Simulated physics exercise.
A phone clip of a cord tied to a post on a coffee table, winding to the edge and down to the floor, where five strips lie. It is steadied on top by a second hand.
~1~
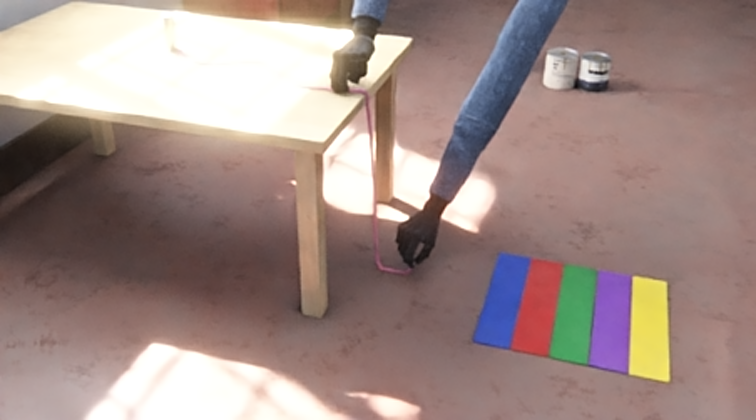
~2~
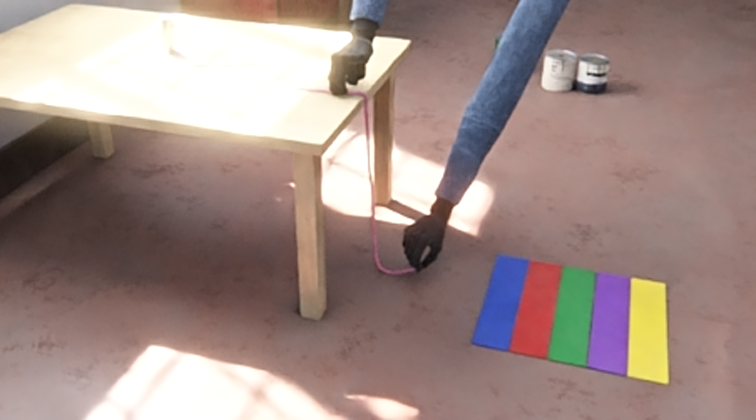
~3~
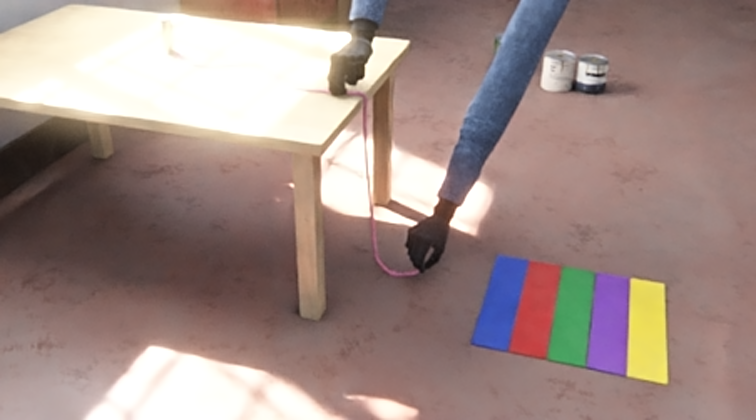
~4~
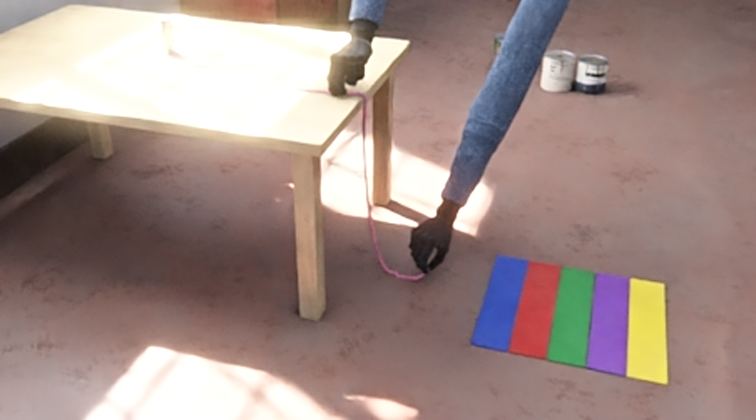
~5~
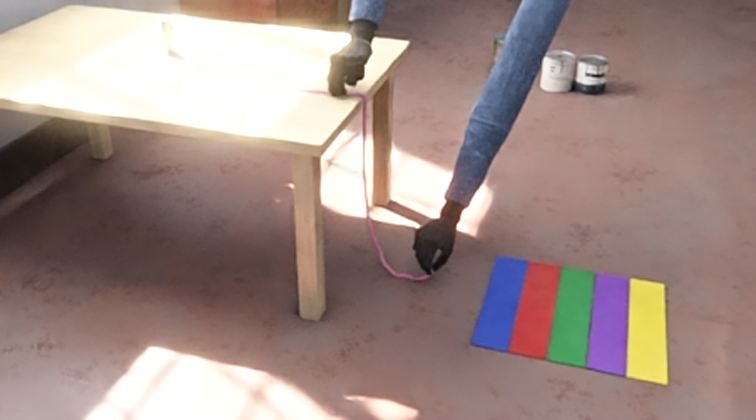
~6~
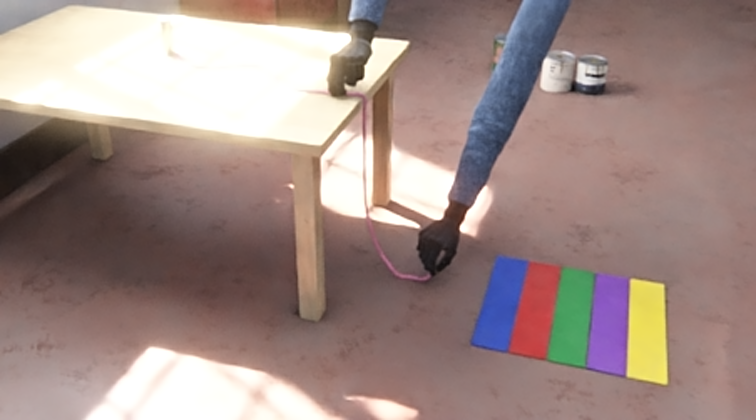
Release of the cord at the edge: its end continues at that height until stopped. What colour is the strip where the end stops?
It is green.
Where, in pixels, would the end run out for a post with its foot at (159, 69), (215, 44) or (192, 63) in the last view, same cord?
First (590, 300), then (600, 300), and last (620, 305).
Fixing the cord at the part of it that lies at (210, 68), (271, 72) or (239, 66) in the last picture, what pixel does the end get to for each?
Per try (px, approx.): (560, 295), (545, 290), (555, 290).
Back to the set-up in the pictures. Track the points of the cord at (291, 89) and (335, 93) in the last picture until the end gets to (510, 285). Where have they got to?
First at (328, 86), next at (365, 100).
Early on, end near (510, 285); over blue.
Midway, end near (548, 291); over red.
At the end of the slack, end near (571, 296); over green. It gets as far as the green strip.
